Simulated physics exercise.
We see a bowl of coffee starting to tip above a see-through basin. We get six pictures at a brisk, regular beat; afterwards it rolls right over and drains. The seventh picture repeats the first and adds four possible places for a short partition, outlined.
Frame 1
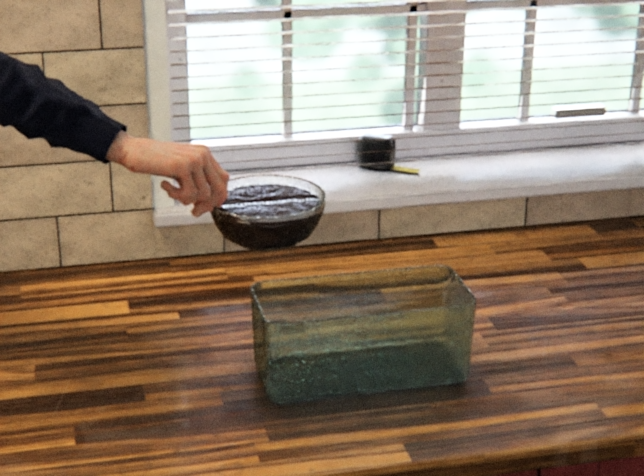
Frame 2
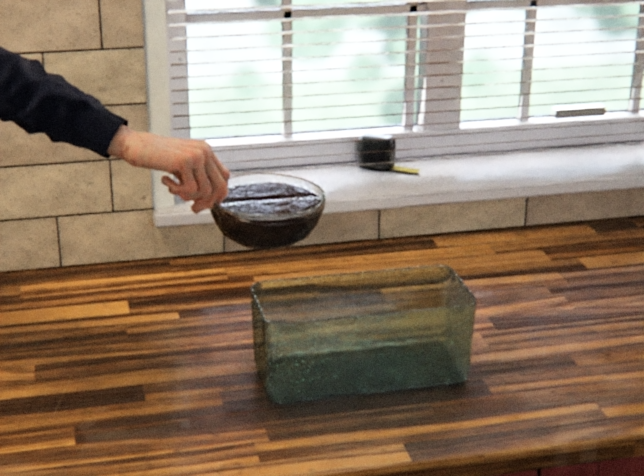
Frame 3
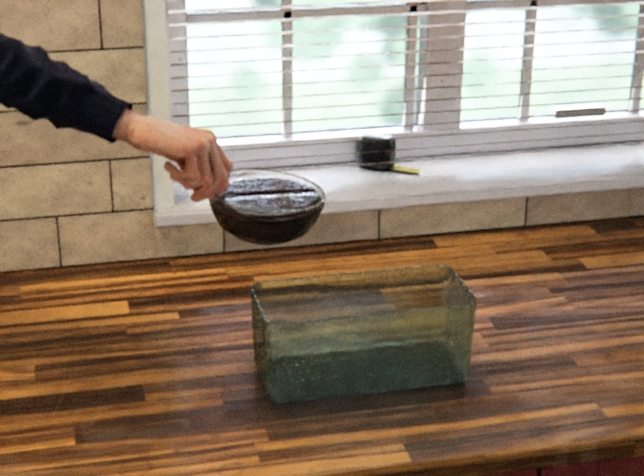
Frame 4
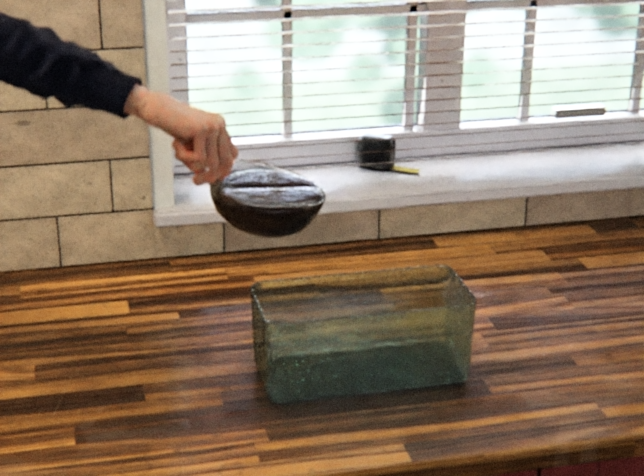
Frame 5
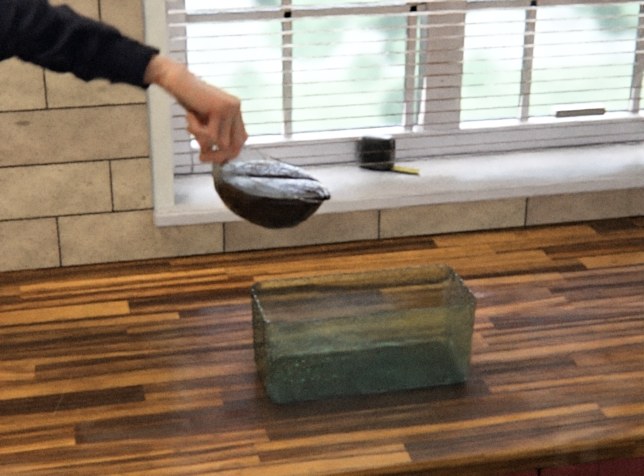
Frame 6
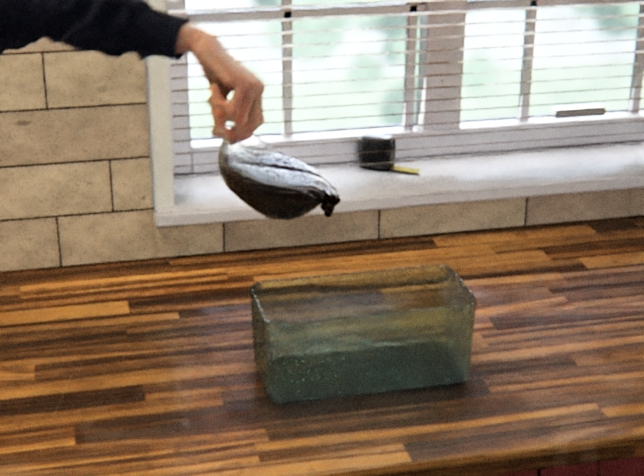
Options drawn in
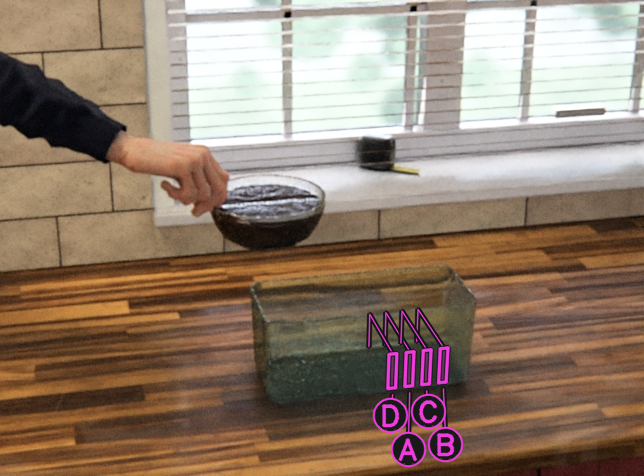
Hand tilting a glass bowl of dark coffee rightward above a see-through basin, the coffee beginning to slip over the lip.
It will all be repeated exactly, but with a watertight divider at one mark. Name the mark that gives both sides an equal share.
Go for C.
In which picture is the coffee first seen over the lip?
Picture 4.
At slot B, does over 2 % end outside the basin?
Yes.
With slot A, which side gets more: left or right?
More ends on the right.
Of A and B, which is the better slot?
That is slot A.
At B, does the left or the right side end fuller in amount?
The left side.
In magenta, A at (409, 392); B at (443, 388); C at (426, 390); D at (392, 394).
Choosing A, about 28 % ends left of the wall and 62 % right of it; 10 % is lost outside.
Choosing B, about 74 % ends left of the wall and 15 % right of it; 11 % is lost outside.
Choosing C, about 50 % ends left of the wall and 42 % right of it; 8 % is lost outside.
Choosing D, about 21 % ends left of the wall and 71 % right of it; 8 % is lost outside.
